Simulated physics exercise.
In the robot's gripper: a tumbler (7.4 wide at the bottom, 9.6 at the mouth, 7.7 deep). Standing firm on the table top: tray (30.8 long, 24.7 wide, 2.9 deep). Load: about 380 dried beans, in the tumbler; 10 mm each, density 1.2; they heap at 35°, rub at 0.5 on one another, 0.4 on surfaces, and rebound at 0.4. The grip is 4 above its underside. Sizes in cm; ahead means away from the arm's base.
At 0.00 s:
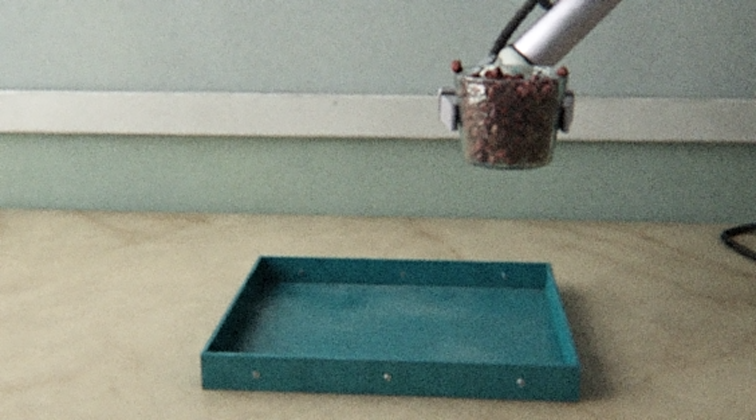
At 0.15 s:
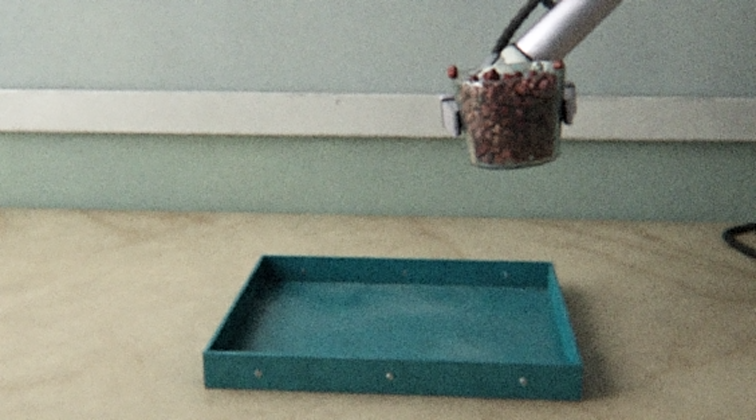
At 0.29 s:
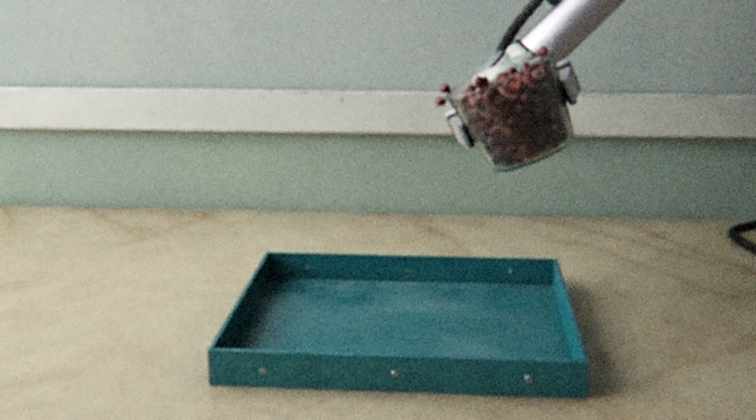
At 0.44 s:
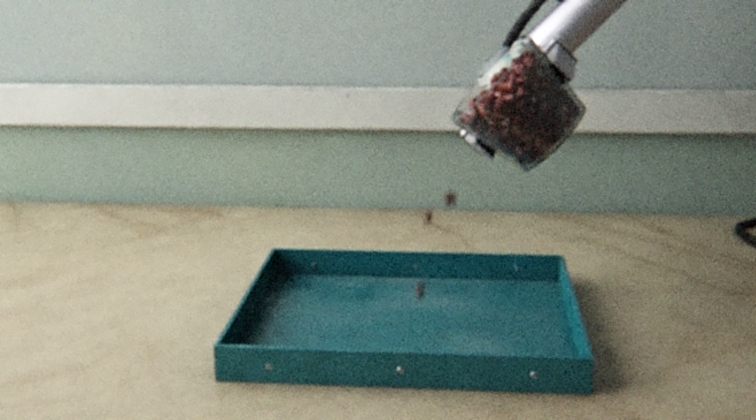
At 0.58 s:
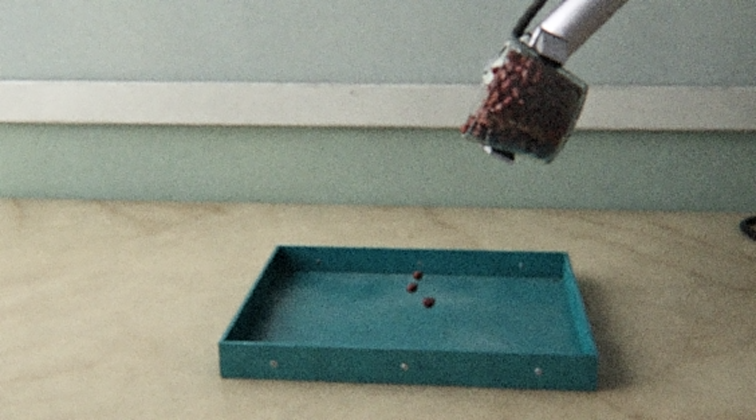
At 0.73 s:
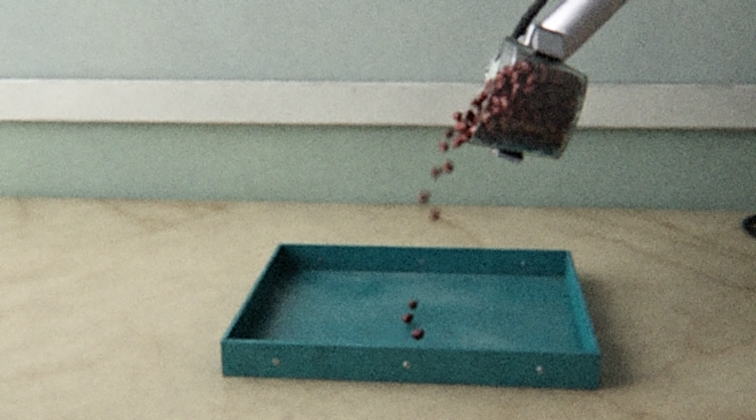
In the video, a robot arm tips a clear tumbler heaped with reddish-brown beans toward the left above a teal tray; a few beans drop into the tray, then more pour out as the tumbler tilts further.
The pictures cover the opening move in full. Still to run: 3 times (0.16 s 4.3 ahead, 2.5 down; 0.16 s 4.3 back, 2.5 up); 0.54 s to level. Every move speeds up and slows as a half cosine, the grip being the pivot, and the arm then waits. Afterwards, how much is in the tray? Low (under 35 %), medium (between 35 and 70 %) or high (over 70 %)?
Share in the tray: Medium (between 35 and 70 %).
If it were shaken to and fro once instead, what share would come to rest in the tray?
In that case some 30 per cent.
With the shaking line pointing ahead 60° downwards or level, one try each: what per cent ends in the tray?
Some 25 and 75 per cent.
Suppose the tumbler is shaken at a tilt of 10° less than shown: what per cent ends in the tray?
About 30 per cent.
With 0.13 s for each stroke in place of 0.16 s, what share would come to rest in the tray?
It would be near 60 per cent.
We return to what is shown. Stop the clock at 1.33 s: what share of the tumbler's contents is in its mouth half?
Roughly 50 per cent.
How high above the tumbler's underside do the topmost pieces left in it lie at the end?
About 7.5 cm.
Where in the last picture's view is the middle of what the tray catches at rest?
Near (385, 312).
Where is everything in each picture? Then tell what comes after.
The first picture shows tumbler middle at (509, 119), level; upper third of the load around (510, 94), from x 455 to 565, top at y 65; 376 in the tumbler.
The second picture shows tumbler middle at (511, 117), tilted 7° forward; upper third of the load around (517, 93), from x 455 to 560, top at y 65.
The third picture shows tumbler middle at (517, 114), tilted 25° forward; upper third of the load around (521, 90), from x 440 to 565, top at y 50; 375 in the tumbler, 1 in flight or on a rim.
The fourth picture shows tumbler middle at (523, 110), tilted 47° forward; upper third of the load around (525, 86), from x 420 to 575, top at y 55; 373 in the tumbler, 1 in the tray, 2 in flight or on a rim.
The fifth picture shows tumbler middle at (528, 106), tilted 65° forward; upper third of the load around (527, 83), from x 410 to 575, top at y 55; 373 in the tumbler, 3 in the tray.
The sixth picture shows tumbler middle at (530, 104), tilted 72° forward; upper third of the load around (533, 86), from x 410 to 575, top at y 65; 366 in the tumbler, 3 in the tray, 7 in flight or on a rim.
After 1.33 s, tilted 72° forward, highest piece 22 above the table; 224 in the tumbler, 117 in the tray, 1 on the table or floor, 34 in flight or on a rim.
After 1.93 s, tilted 42° forward, highest piece 22 above the table; 191 in the tumbler, 184 in the tray, 1 on the table or floor.
After 2.43 s, level, highest piece 25 above the table; 191 in the tumbler, 184 in the tray, 1 on the table or floor.
After 3.48 s, level, highest piece 25 above the table; 191 in the tumbler, 184 in the tray, 1 on the table or floor.
At rest, 191 in the tumbler, 184 in the tray, 1 on the table or floor. That is 49 % in the tray.
